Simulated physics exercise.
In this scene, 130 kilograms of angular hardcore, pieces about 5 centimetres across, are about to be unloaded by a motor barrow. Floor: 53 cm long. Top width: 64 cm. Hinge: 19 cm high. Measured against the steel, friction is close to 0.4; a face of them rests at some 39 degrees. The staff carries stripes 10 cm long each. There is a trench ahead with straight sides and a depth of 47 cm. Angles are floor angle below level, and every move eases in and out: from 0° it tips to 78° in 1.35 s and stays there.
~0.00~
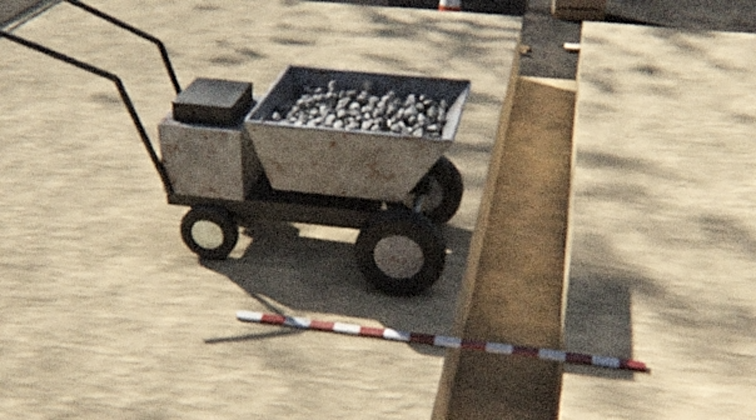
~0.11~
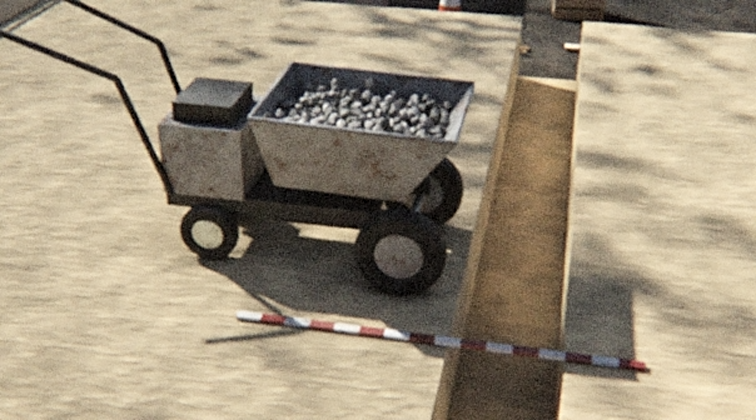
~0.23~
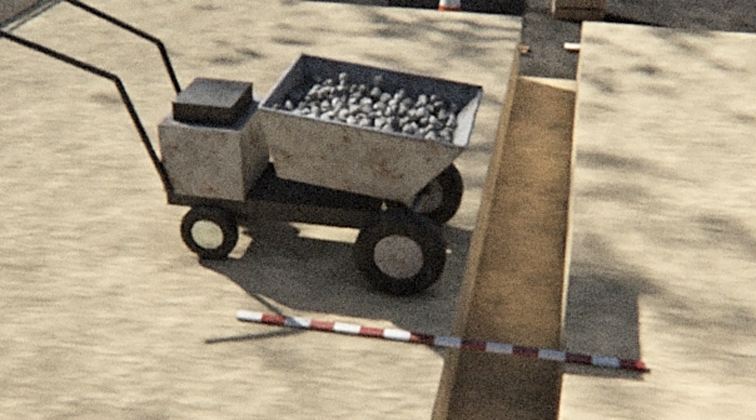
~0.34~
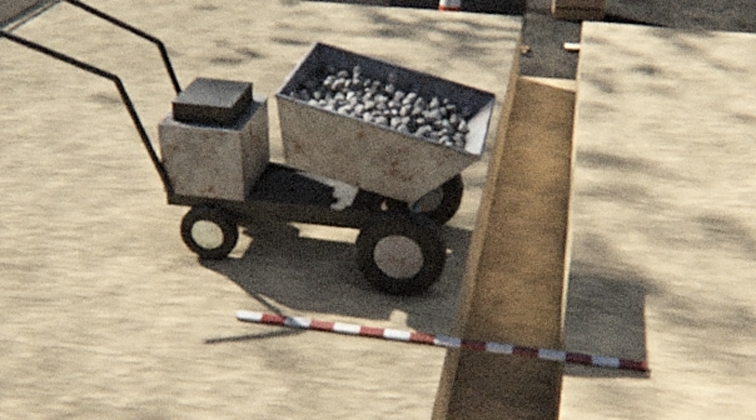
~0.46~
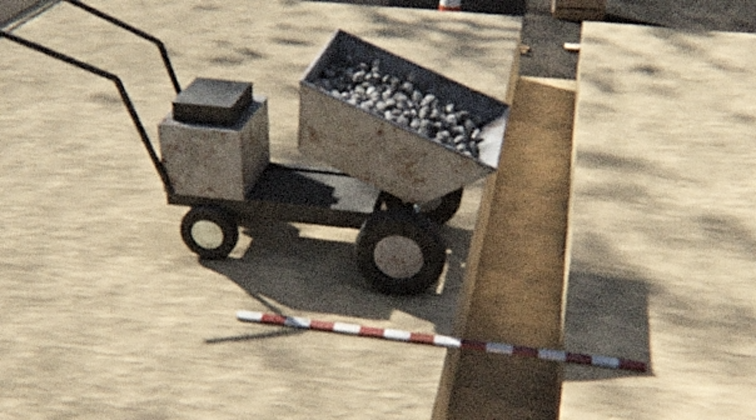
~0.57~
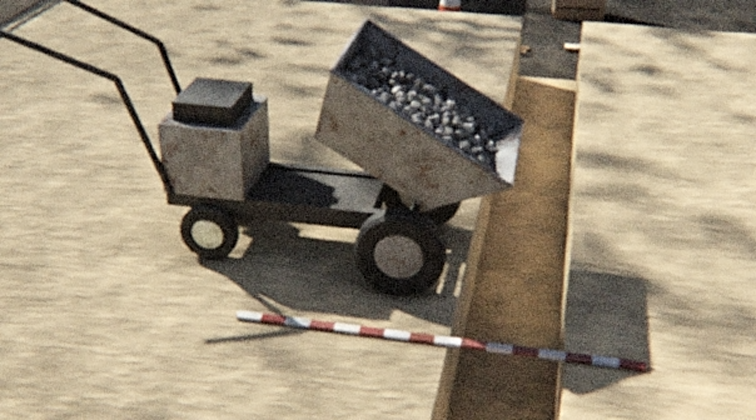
The metal skip on a motor barrow, heaped with grey stones, tilted steadily down to the right, its back end rising high off the frame while the barrow stayed still beside a straight-sided trench.
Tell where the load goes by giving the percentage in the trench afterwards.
About 69 per cent of the load is in the trench.
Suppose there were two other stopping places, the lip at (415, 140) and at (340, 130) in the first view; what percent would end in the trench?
About 100 per cent from the first spot, about 80 from the second.
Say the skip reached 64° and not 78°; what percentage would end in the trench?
Some 25 in a hundred, I'd say.
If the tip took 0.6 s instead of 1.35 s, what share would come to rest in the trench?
It'd be some 45 per cent.
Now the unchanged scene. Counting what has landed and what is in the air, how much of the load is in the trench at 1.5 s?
By that moment, roughly 15 per cent of the load.
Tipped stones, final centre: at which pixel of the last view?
I'd point somewhere around (547, 336).
After 1.0 s the floor is at 66°; 100 % in the skip; the foremost stones are at (552, 239).
After 1.5 s the floor is at 78°; 69 % in the skip, 13 % in the trench, 17 % past the trench; the foremost stones are at (655, 297).
After 1.8 s the floor is at 78°; 40 % in the skip, 29 % in the trench, 31 % past the trench; the foremost stones are at (721, 298).
After 3.8 s the floor is at 78°; 0 % in the skip, 69 % in the trench, 31 % past the trench; the foremost stones are at (733, 300).
